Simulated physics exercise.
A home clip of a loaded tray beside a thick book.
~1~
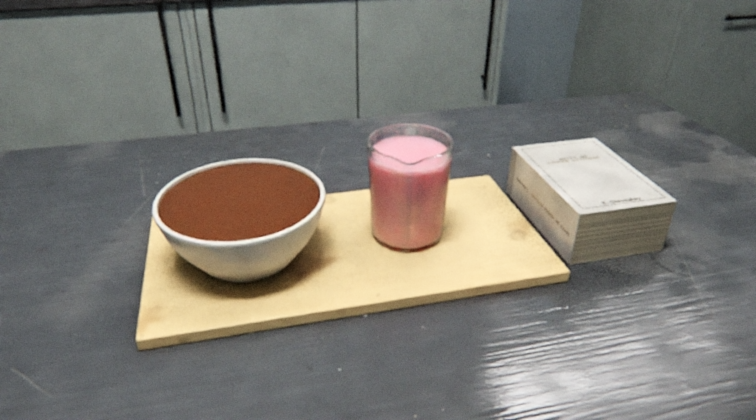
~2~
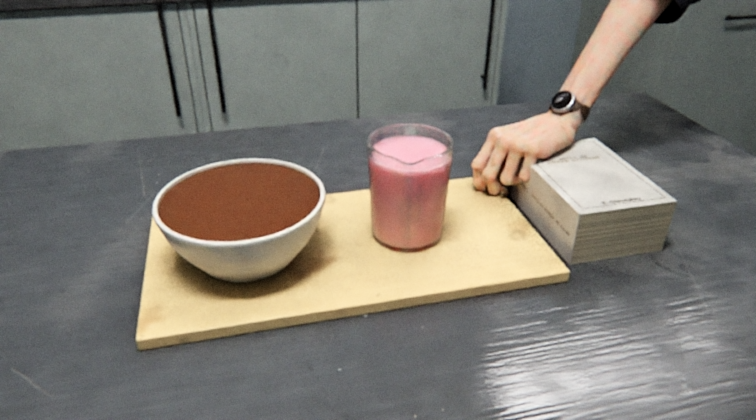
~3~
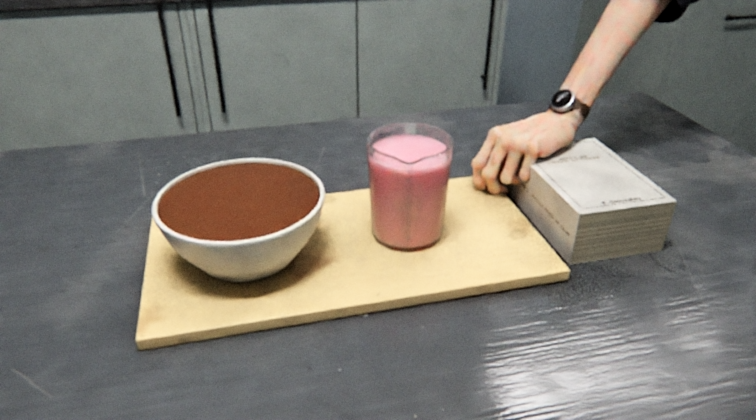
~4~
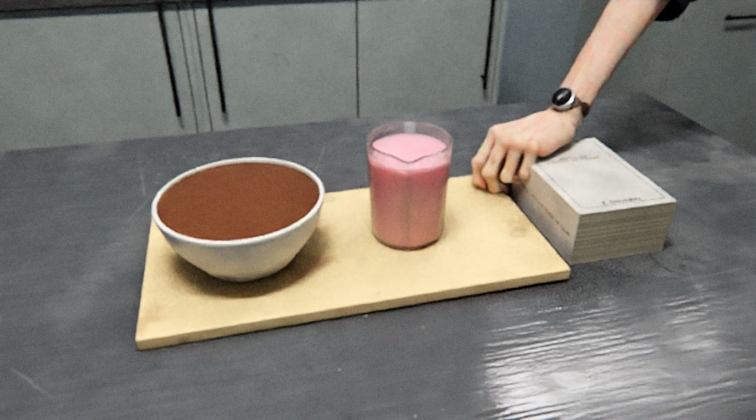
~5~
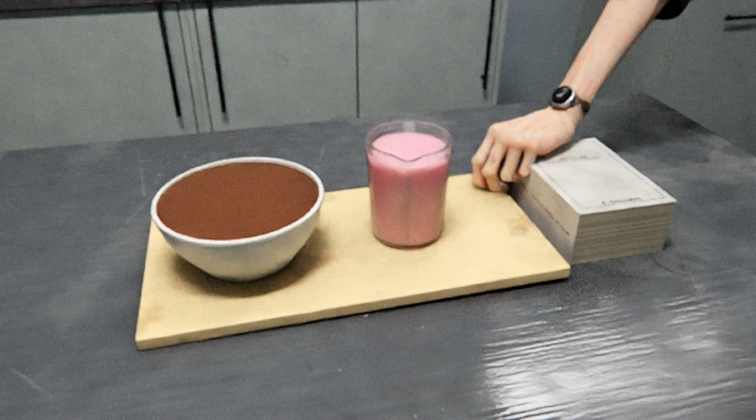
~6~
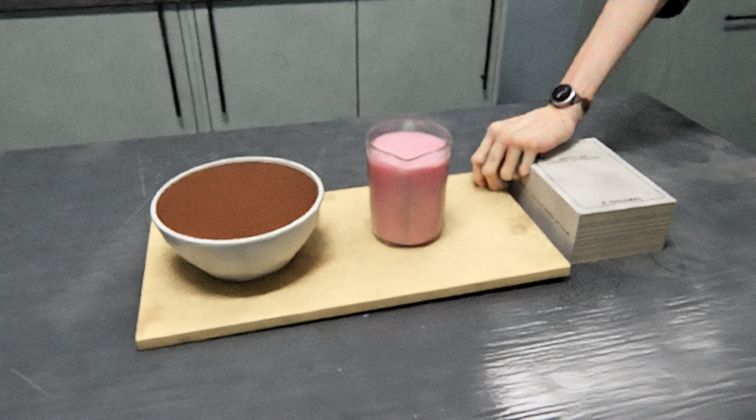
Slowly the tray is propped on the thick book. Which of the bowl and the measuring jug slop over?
The bowl spills and the measuring jug keeps it all in.
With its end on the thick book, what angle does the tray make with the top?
At 10° or so.
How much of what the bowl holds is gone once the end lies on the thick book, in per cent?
Some 20 per cent.
A moment on, the tray slopes by about 5°; bowl, a puddle lies under it; measuring jug, all is still inside.
Further on, the tray slopes by about 11°; bowl, a puddle lies under it; measuring jug, all is still inside.
When it is over, the tray slopes by about 10°, resting on the thick book; bowl, a puddle lies under it; measuring jug, all is still inside.
